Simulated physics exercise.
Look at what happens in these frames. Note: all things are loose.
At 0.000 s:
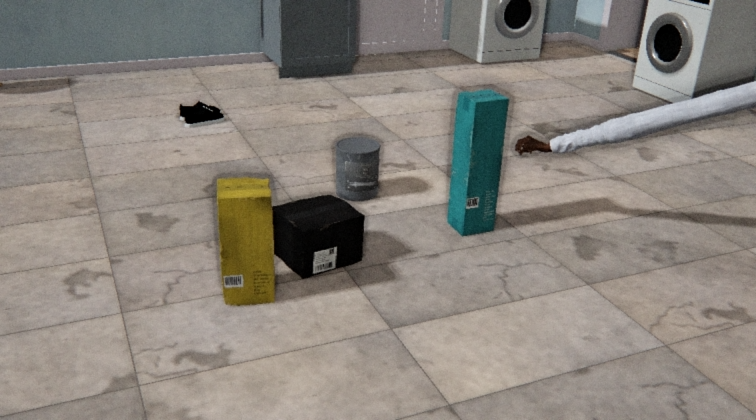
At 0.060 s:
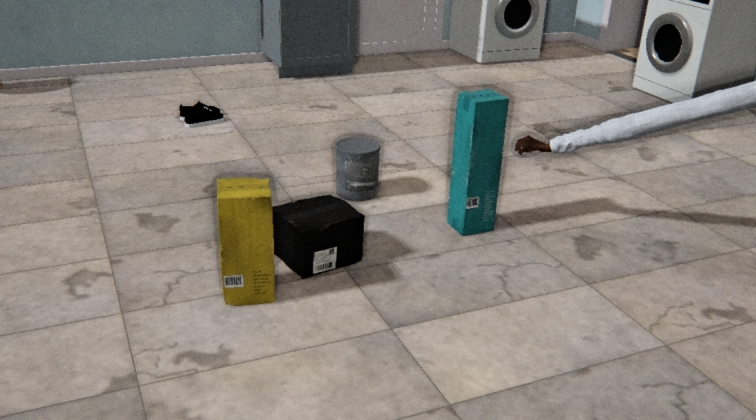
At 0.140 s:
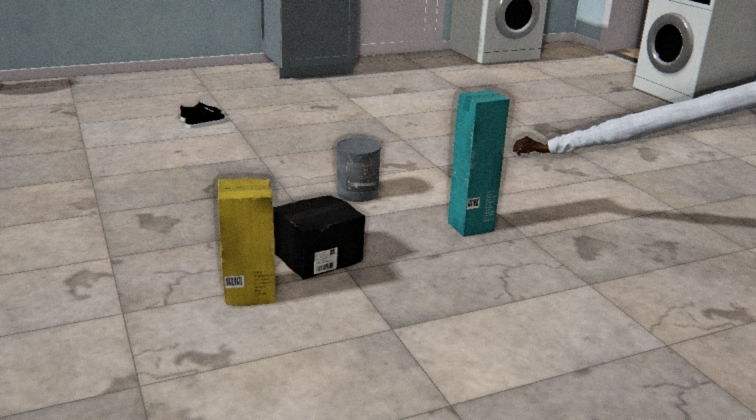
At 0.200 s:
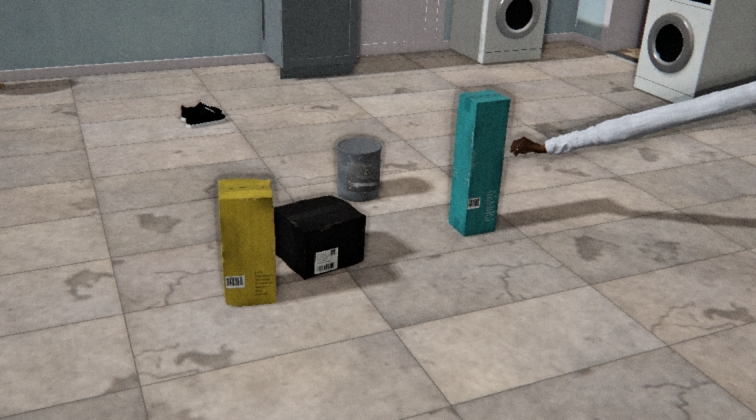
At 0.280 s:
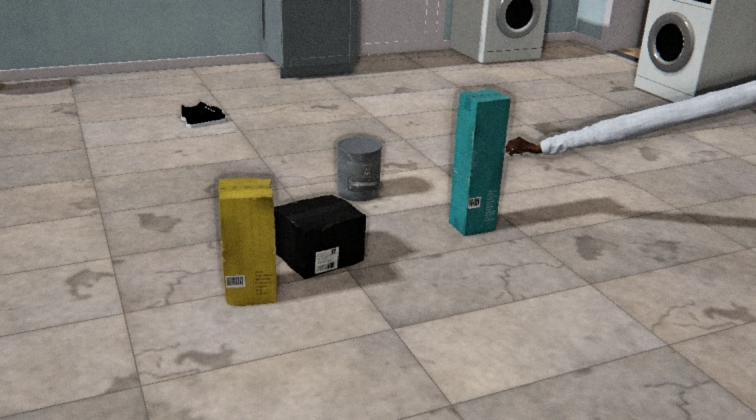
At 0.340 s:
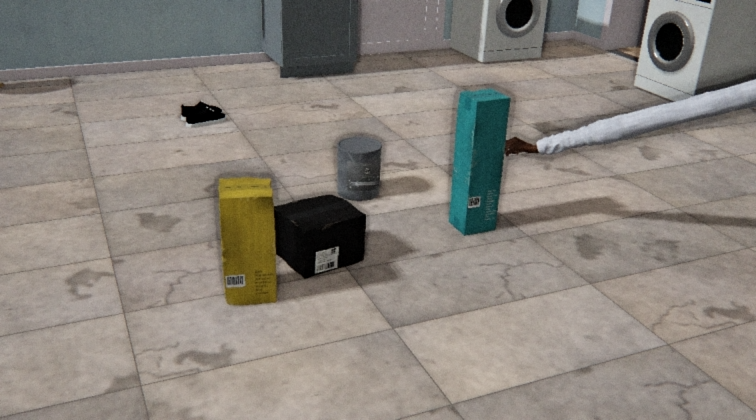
At first, a tall turquoise box, a yellow box, a black box and a gray bucket stand on a tiled floor, with a white-sleeved arm reaching in from the right. The hand then shifts slightly left, closer to the turquoise box, while the objects show almost no movement.
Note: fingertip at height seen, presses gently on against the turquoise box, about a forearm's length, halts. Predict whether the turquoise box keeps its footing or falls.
It cannot stay up.
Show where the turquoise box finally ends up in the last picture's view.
Roughly (397, 196).
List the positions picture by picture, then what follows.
The first picture shows turquoise box (476, 164).
The second picture shows turquoise box (476, 164).
The third picture shows turquoise box (477, 164).
The fourth picture shows turquoise box (478, 164).
The fifth picture shows turquoise box (478, 164).
The sixth picture shows turquoise box (478, 163).
By 0.84 s, turquoise box tilted by 20° near (454, 164).
By 1.14 s, turquoise box tilted by 52° near (419, 183).
When it is over (2.3 s), lying over on the floor, turquoise box. End places, in pixels of the last picture, turquoise box near (397, 196).
